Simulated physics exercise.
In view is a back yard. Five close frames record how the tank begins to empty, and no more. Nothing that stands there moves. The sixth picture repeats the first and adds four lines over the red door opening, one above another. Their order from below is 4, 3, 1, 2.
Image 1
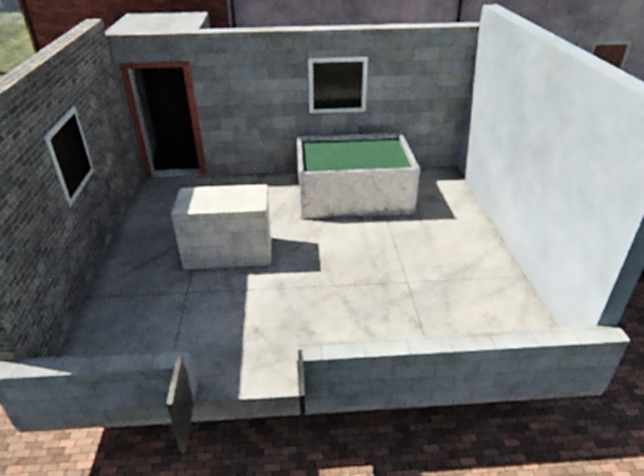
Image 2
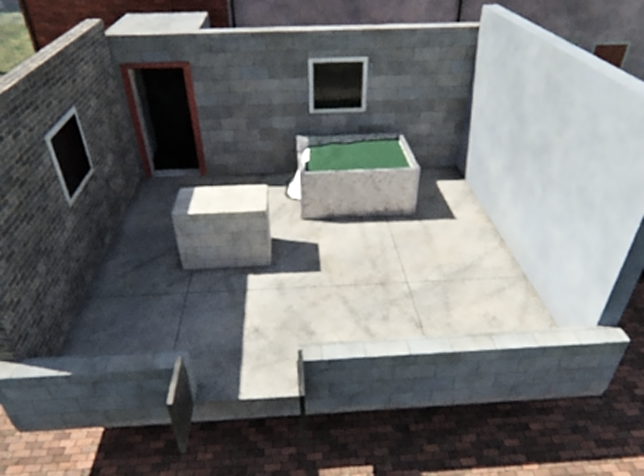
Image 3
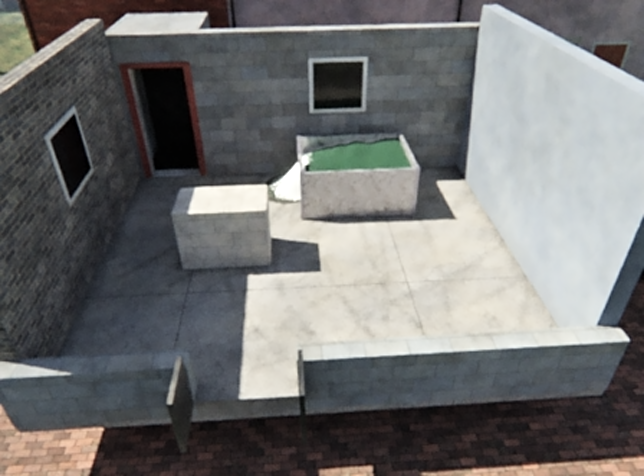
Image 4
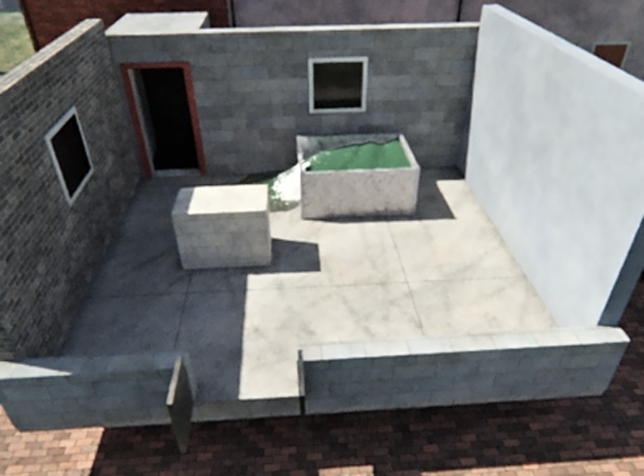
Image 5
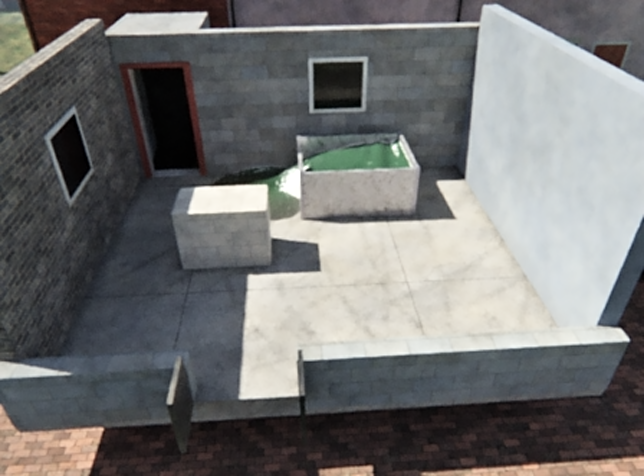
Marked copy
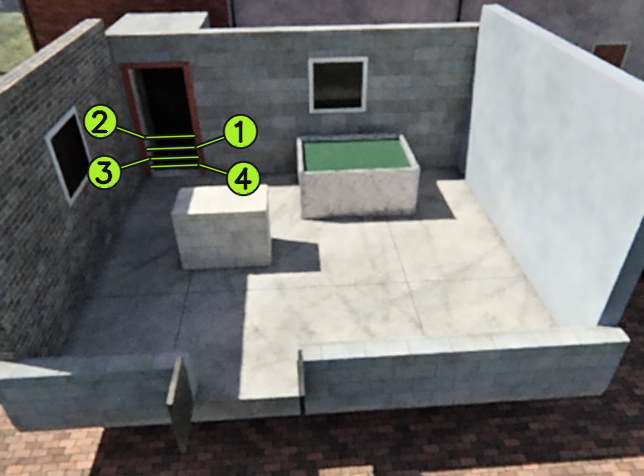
A walled back yard with a pale paved floor is seen from high above its low front wall, where a narrow gate stands open. A grey tank of green water sits by the back wall under a window, with a pale block left of it, a red-framed doorway at back left and a white wall at right. Water pours from the tank's left end and spreads leftward behind the block, while the view stays still.
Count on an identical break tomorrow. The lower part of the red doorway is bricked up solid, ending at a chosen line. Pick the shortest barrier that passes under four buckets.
4 is the one.
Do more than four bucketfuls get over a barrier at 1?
No, that is safe.
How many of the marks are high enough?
All four.
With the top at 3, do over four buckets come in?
No, that is safe.
On the marked copy, 1 at (171, 148); 2 at (169, 136); 3 at (173, 157); 4 at (175, 165); from the bottom up 4, 3, 1, 2.
For line 1, nothing gets over.
For line 2, nothing gets over.
For line 3, nothing gets over.
For line 4, a bucket or two gets in.
